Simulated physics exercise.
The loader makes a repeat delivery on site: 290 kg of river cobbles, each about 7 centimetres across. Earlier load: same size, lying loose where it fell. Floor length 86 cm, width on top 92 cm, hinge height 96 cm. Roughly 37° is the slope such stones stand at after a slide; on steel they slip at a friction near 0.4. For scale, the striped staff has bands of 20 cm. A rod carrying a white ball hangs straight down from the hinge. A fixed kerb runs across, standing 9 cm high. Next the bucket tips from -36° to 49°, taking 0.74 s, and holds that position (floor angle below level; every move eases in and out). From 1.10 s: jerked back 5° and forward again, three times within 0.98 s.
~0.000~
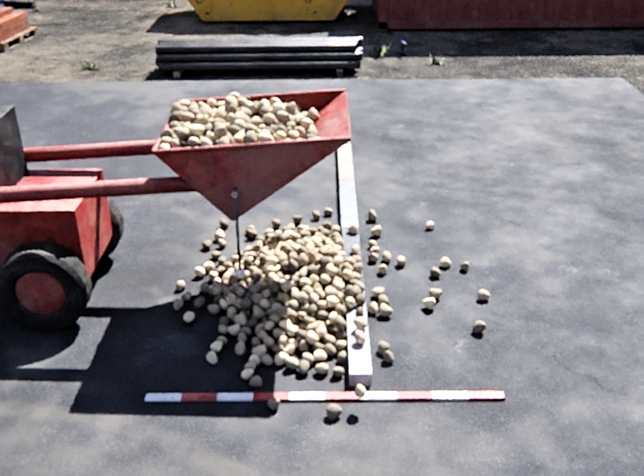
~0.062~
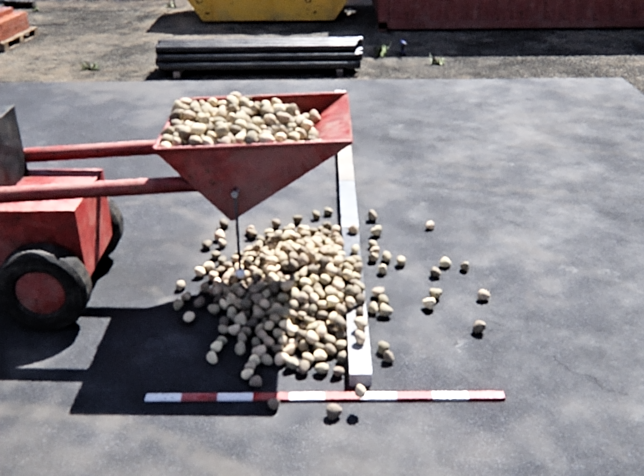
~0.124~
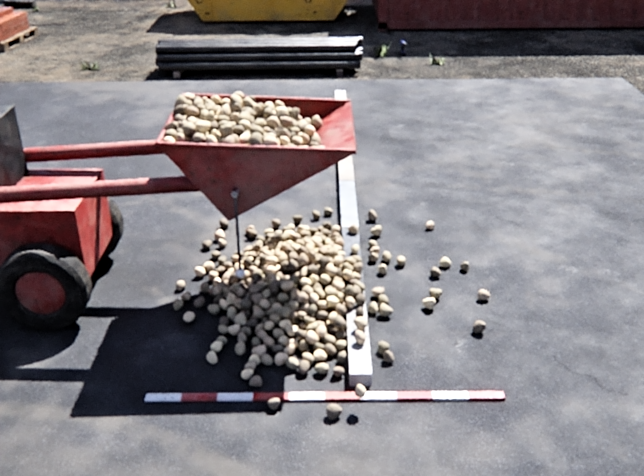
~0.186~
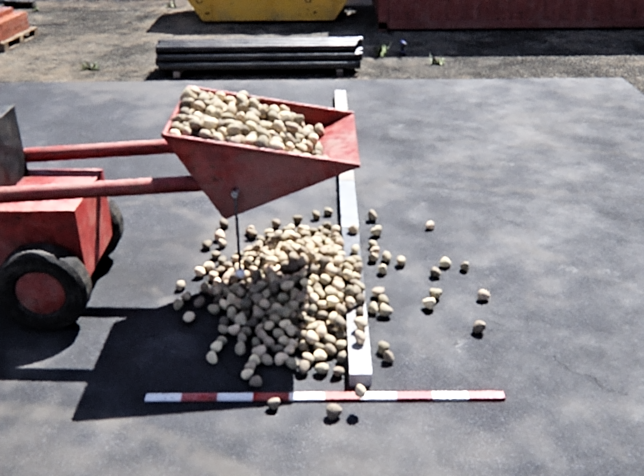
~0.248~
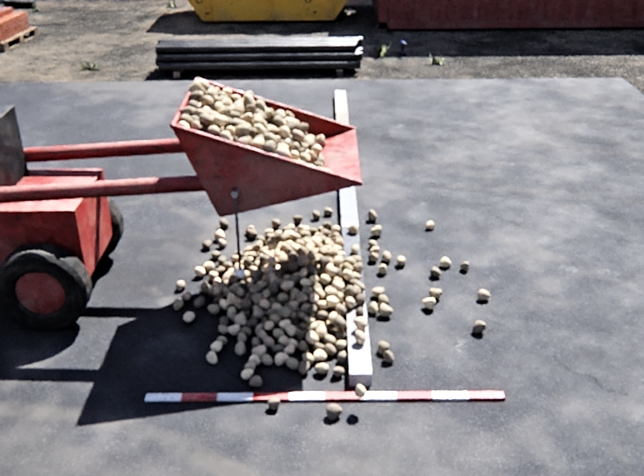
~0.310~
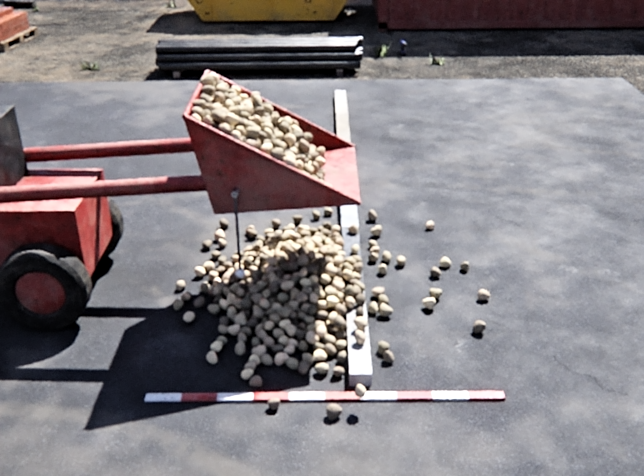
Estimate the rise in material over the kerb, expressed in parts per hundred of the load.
Close to 59 parts in a hundred.
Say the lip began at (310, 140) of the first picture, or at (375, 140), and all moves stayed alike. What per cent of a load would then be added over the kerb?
Near 25 per cent from the first place, 75 from the second.
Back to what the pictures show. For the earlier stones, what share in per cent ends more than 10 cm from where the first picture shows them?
Roughly 5 % of them.
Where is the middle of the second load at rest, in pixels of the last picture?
Their centre rests close to (375, 277).
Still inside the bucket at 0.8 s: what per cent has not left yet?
Close to 60 in a hundred is still held.
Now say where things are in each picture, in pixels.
In the first picture, lip at (351, 139), floor tilted -36°, highest stones at (236, 106). The earlier load is highest near (304, 260), 24 cm above ground level, 96 % on this side of the kerb, 4 % over the kerb.
In the second picture, lip at (352, 142), floor tilted -34°, highest stones at (214, 108); the stones move at 0.2 m/s on average.
In the third picture, the bucket is at -30°, its lip at (356, 152); the top of the load is at (204, 108); the stones move at 0.4 m/s on average.
In the fourth picture, the bucket is at -23°, its lip at (360, 166); the top of the load is at (196, 101); the stones move at 0.5 m/s on average.
In the fifth picture, the bucket is at -14°, its lip at (362, 184); the top of the load is at (203, 93); the stones move at 0.6 m/s on average.
In the sixth picture, lip at (360, 204), floor tilted -4°, highest stones at (213, 88); the stones move at 0.7 m/s on average.
After 0.6 s the floor is at 35°; in per cent of one load, 100 in the bucket, 96 on this side of the kerb, 4 over the kerb; the foremost stones are at (450, 279).
After 0.8 s the floor is at 49°; in per cent of one load, 58 in the bucket, 136 on this side of the kerb, 6 over the kerb; the foremost stones are at (450, 279).
After 2.5 s the floor is at 49°; in per cent of one load, 0 in the bucket, 136 on this side of the kerb, 64 over the kerb; the foremost stones are at (603, 286).
After 4.9 s the floor is at 49°; in per cent of one load, 0 in the bucket, 136 on this side of the kerb, 64 over the kerb; the foremost stones are at (603, 286). Net gain over the kerb, 59.
